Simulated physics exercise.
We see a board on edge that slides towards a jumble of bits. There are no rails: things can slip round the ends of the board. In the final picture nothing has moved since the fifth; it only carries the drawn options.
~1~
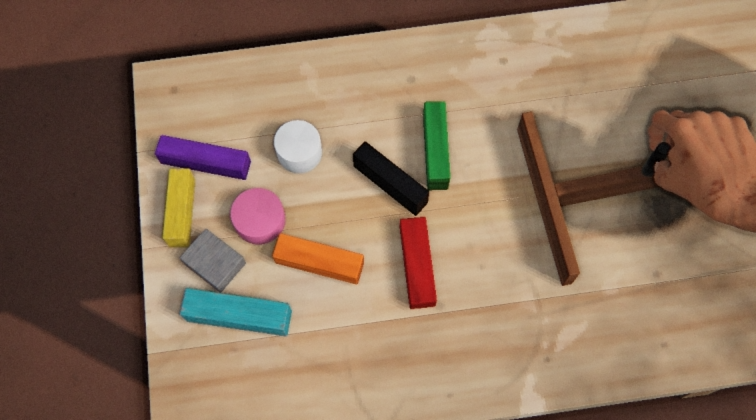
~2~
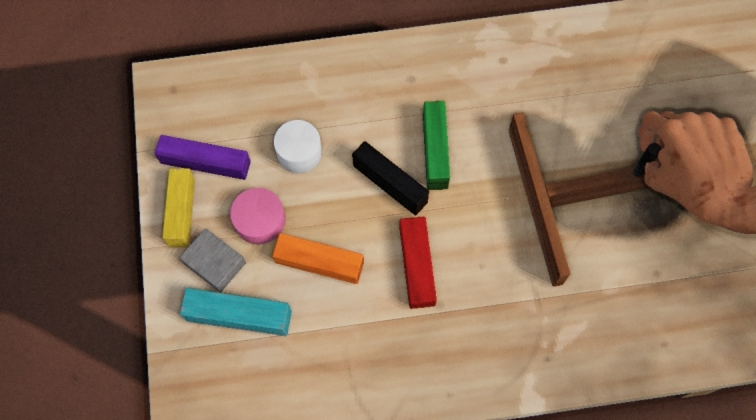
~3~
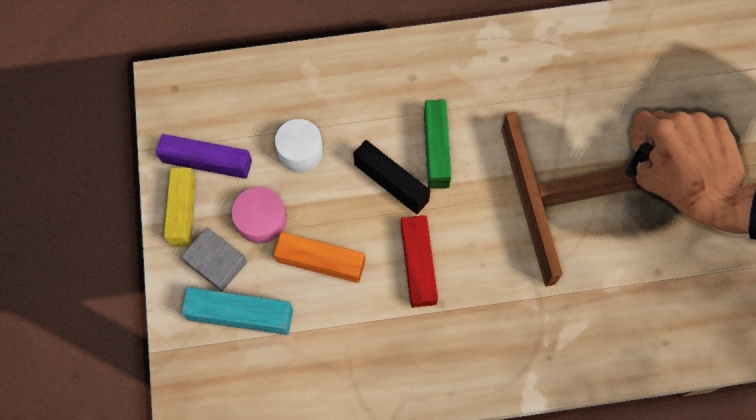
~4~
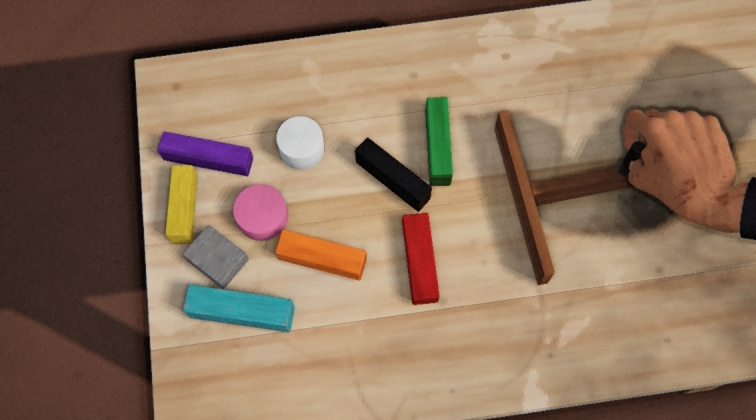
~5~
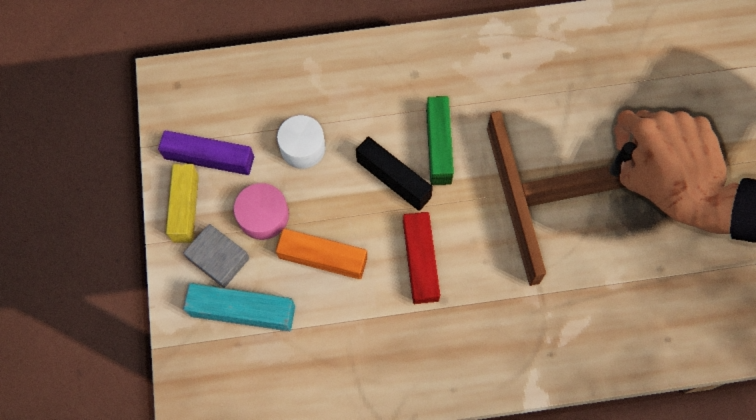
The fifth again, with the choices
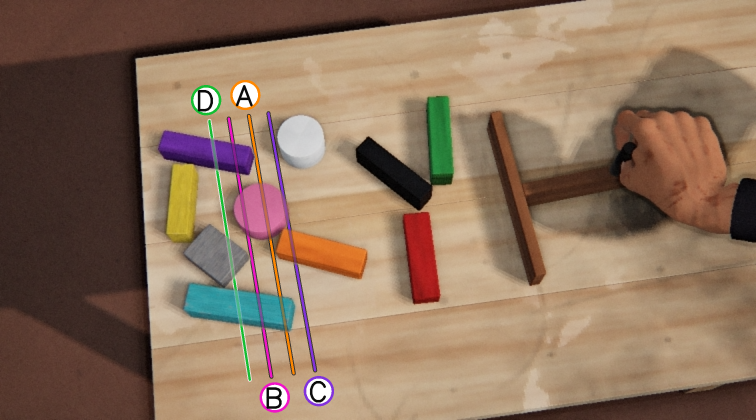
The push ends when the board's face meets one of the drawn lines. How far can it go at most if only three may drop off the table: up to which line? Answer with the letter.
At D, and not beyond.
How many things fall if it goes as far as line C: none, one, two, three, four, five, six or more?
The count is none.
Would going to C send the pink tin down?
No.
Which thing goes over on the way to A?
It is the grey block.
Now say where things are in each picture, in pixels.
The first picture shows orange stick (318, 259); grey block (213, 261); purple stick (204, 158).
The second picture shows board (541, 191); pink tin (258, 216).
The third picture shows board (534, 191); green stick (437, 144).
The fourth picture shows board (526, 190); turquoise bar (239, 309).
The fifth picture shows board (518, 190); black stick (394, 174); orange stick (322, 254); grey block (217, 256).
On the marked copy, A at (270, 238); B at (249, 241); C at (290, 235); D at (228, 243).
Taking D. A third of the way, board (414, 204); green stick (382, 149); red stick (404, 261).
Two thirds of the way, board (307, 219); grey block (164, 258); yellow bar (169, 200).
When it is over, board (227, 230); yellow bar over the edge; grey block over the edge; three fallen.
As for the rest, A is within the limit but short; B is within the limit but short; C is within the limit but short.
